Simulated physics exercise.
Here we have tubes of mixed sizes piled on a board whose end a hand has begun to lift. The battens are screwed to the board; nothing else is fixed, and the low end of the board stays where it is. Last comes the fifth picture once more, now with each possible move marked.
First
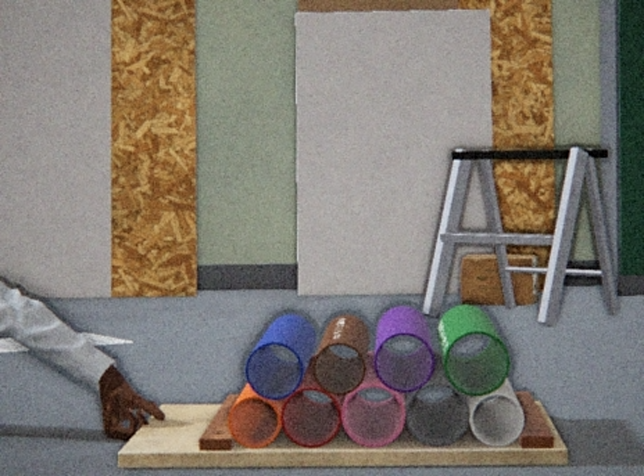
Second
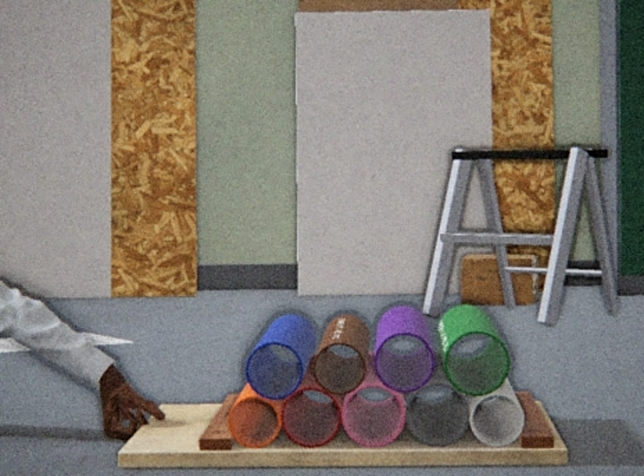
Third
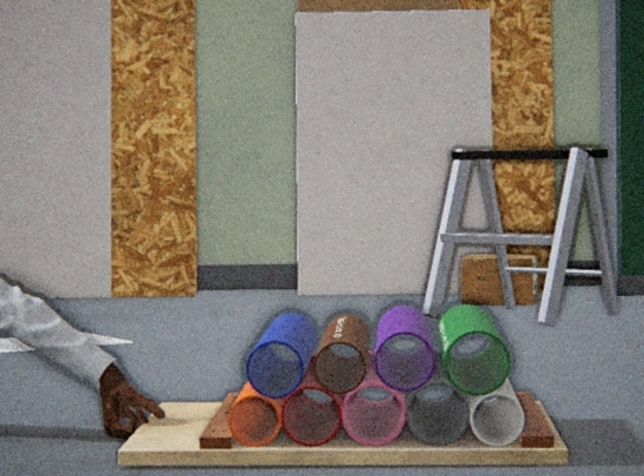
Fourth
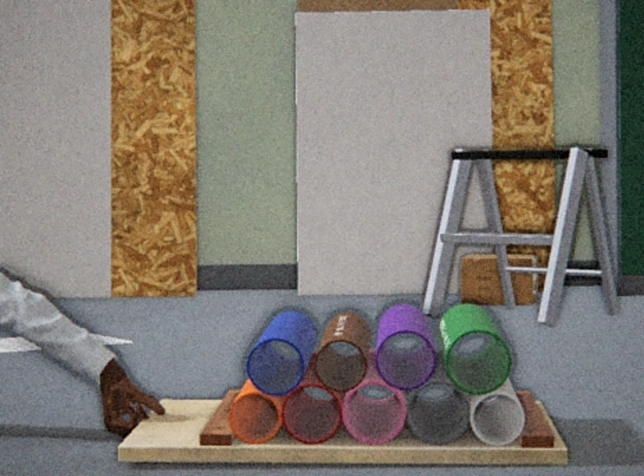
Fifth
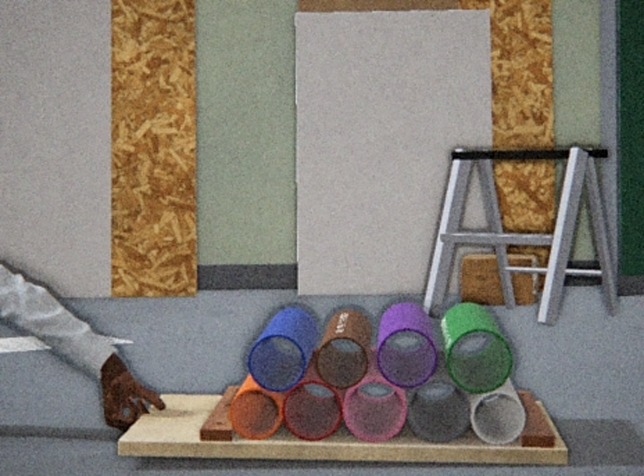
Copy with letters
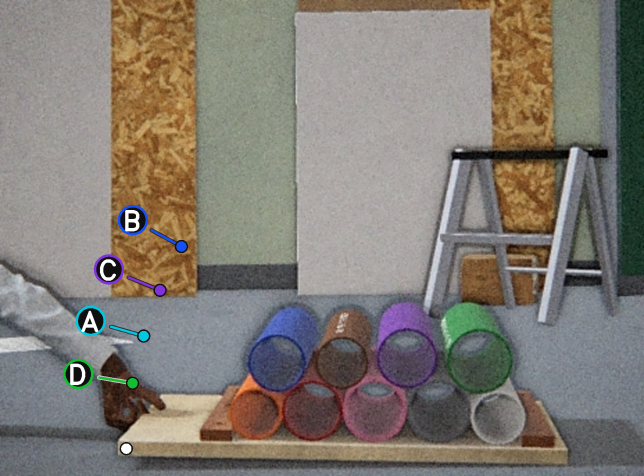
Colourful tubes stacked in two rows on a wooden board, barely shifting as a hand at left begins lifting its end.
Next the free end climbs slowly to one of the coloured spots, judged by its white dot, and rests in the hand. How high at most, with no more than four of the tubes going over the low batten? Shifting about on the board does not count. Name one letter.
The answer is mark B.
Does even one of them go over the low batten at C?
Yes.
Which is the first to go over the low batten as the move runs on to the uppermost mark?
It is the green one.
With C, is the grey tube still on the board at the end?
The grey tube: Yes.
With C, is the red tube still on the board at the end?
The red tube: Yes.
On the marked copy, A at (144, 336); B at (181, 246); C at (160, 291); D at (133, 383); the white dot at (126, 449).
Taking B. A third of the way, board at 17°.
Two thirds of the way, board at 29°.
When it is over, board at 29°, one over the low batten (green).
As for the rest, A none over the low batten; C one over the low batten (green); D none over the low batten.
